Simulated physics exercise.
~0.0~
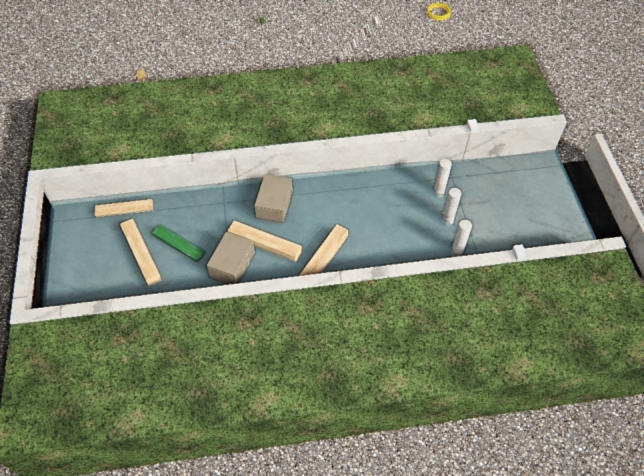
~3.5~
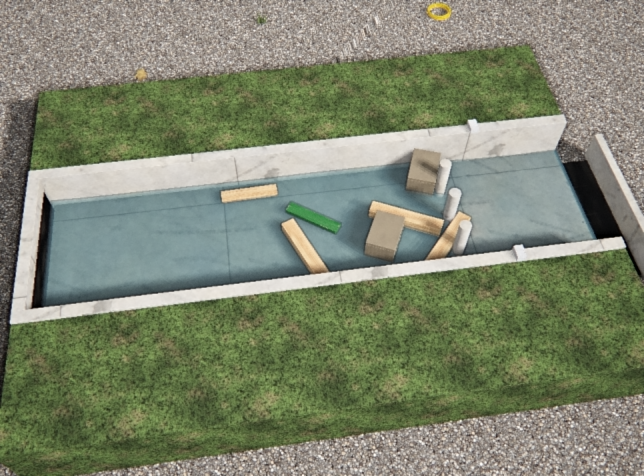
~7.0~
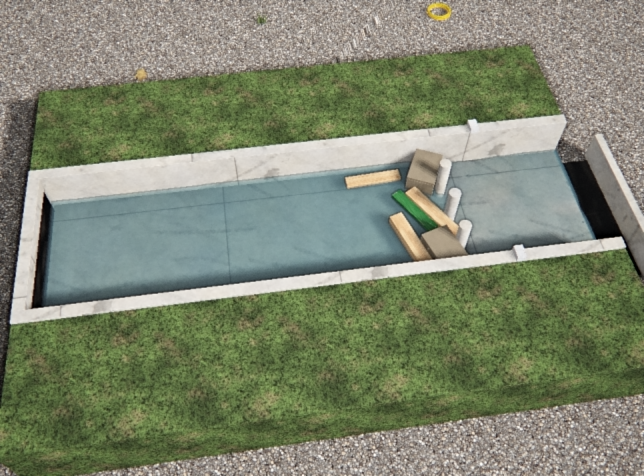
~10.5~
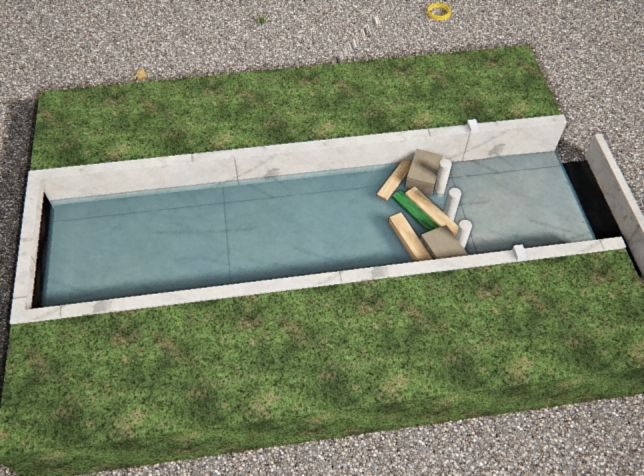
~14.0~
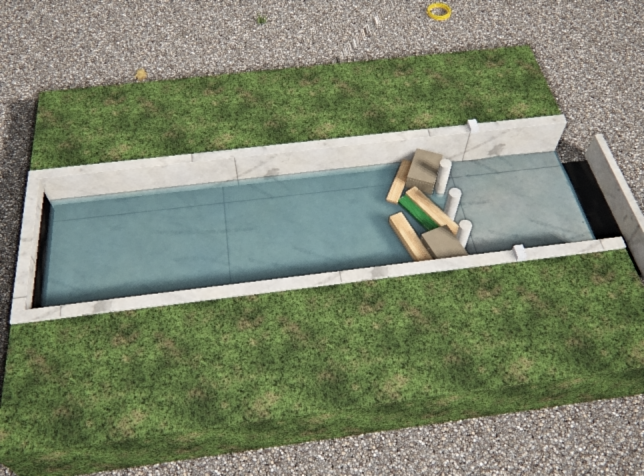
At first, pale wooden beams, a green board and two grey-brown blocks float in the left and middle parts of a straight water channel between grassy banks. They drift right toward three white posts, the blocks and two beams arriving there first while the green board and the other beams trail behind. The pieces then bunch up against the posts, and one beam is no longer in view. The last beam drifts in along the far side and swings to a slant behind the upper block. The jam barely shifts after that, leaving the green board wedged among the beams, short of the white bank marks.
